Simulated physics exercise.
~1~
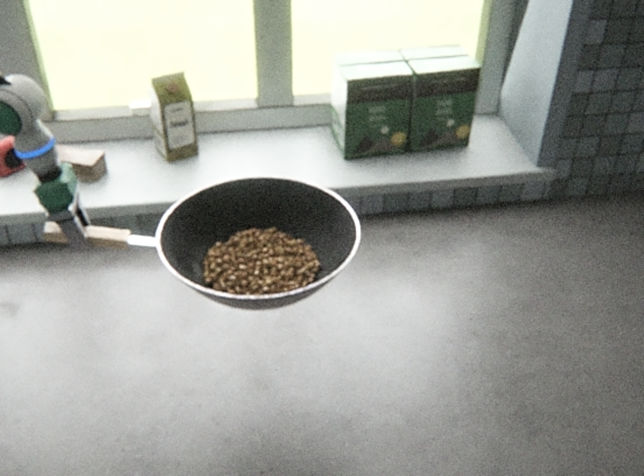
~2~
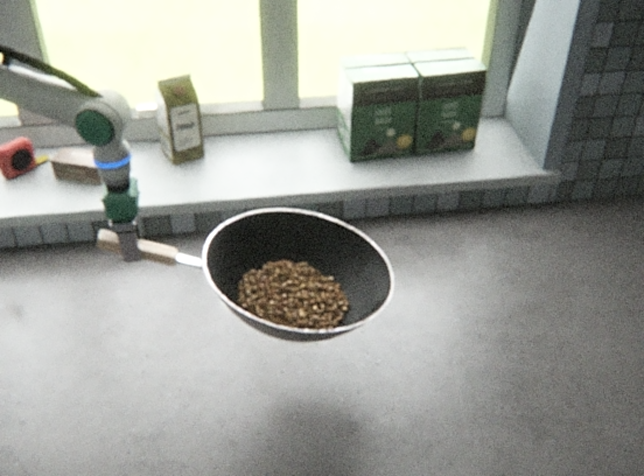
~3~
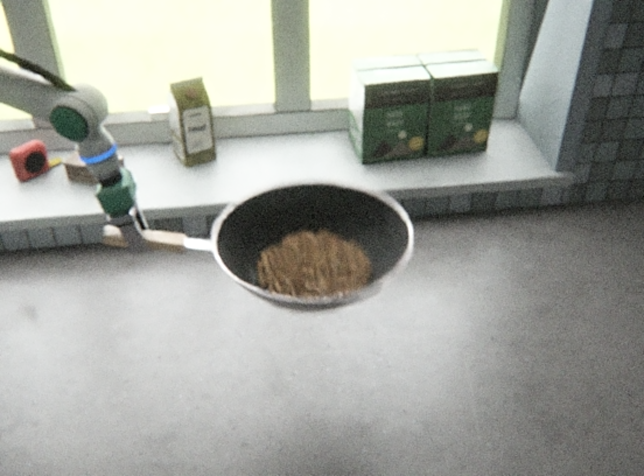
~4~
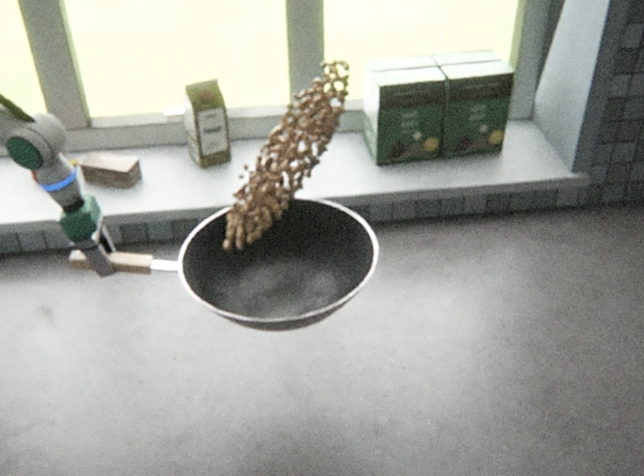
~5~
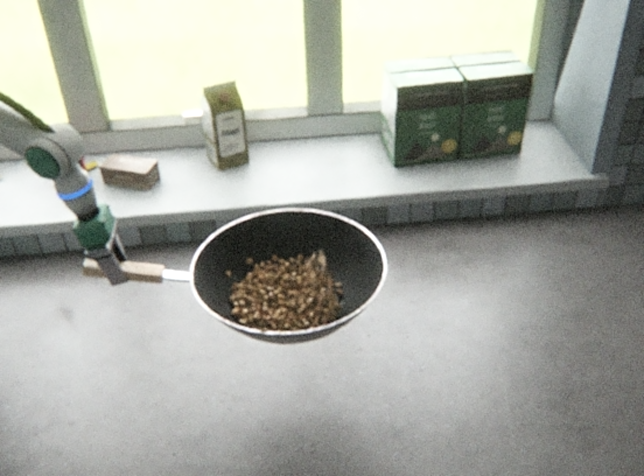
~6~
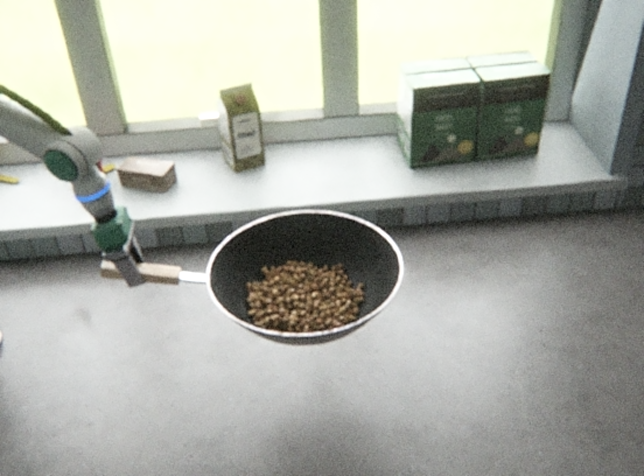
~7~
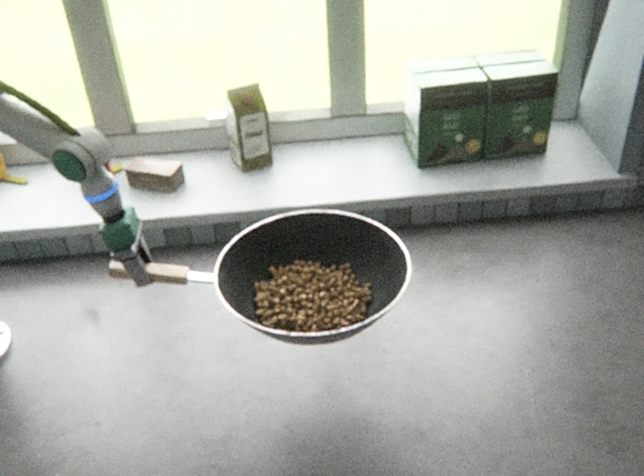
A robot arm swings a wok of brown beans and tosses them up, then catches them back in the steadied wok.
